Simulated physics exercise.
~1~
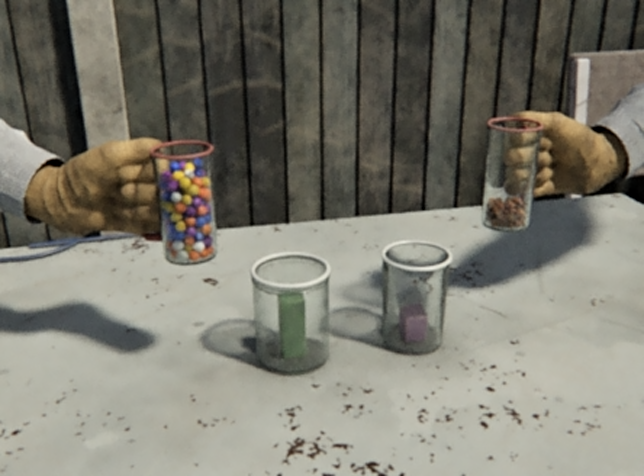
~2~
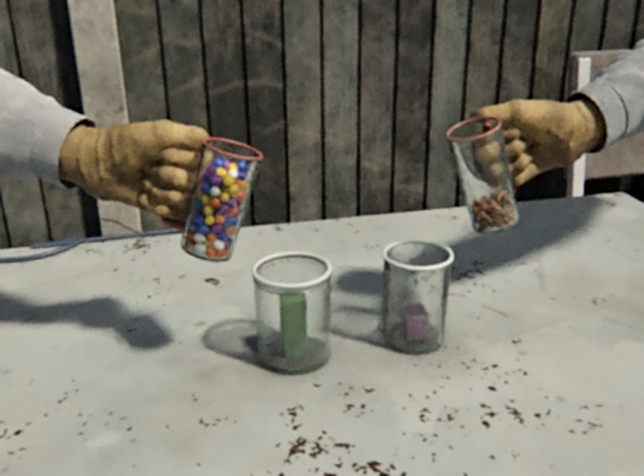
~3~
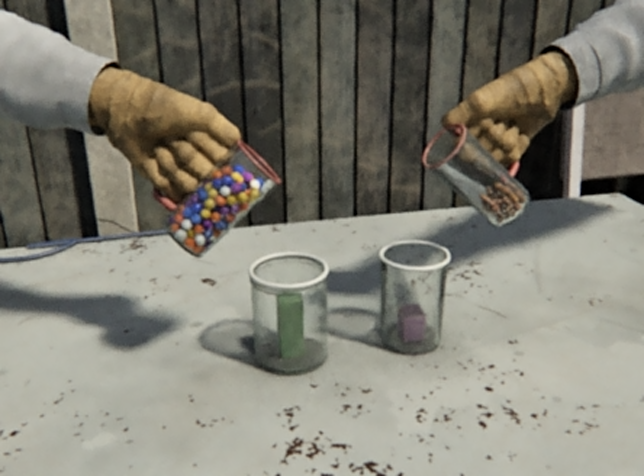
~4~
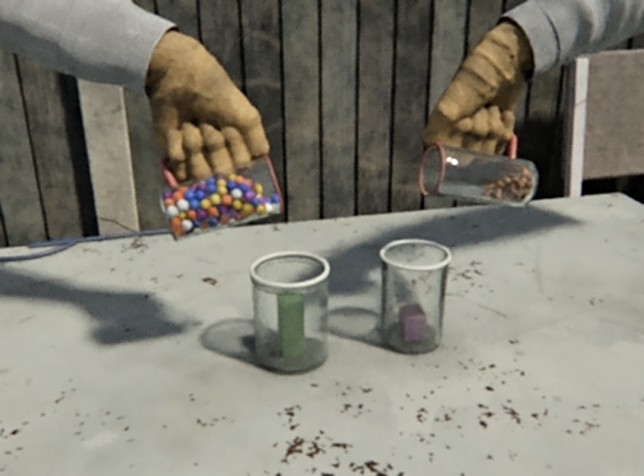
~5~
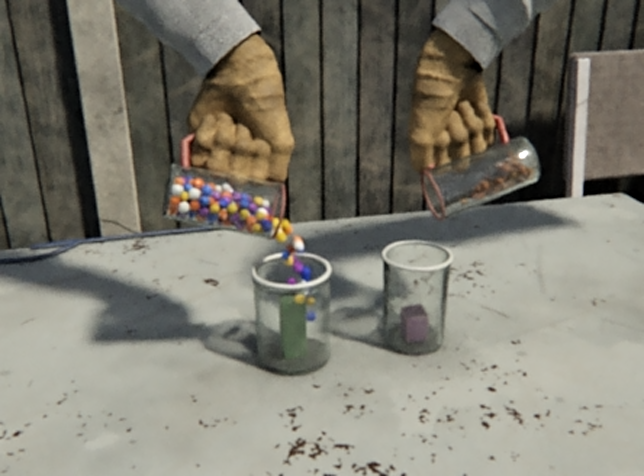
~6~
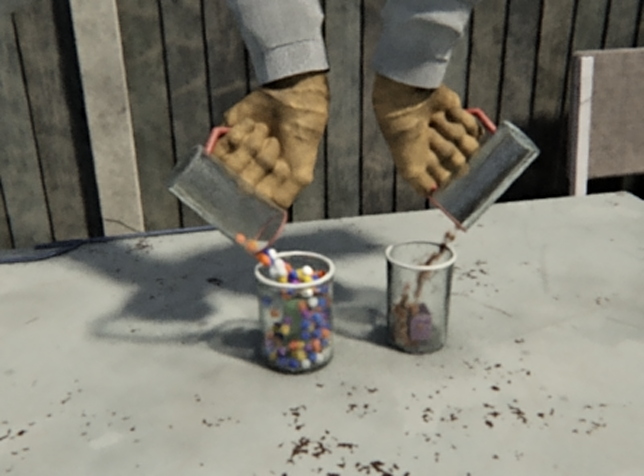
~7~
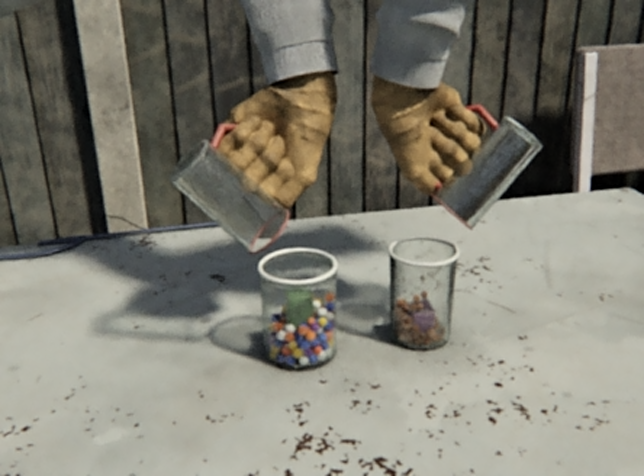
Gloved hands tipping colourful beads and brown bits into two clear containers, leaving the green and purple blocks inside still showing.
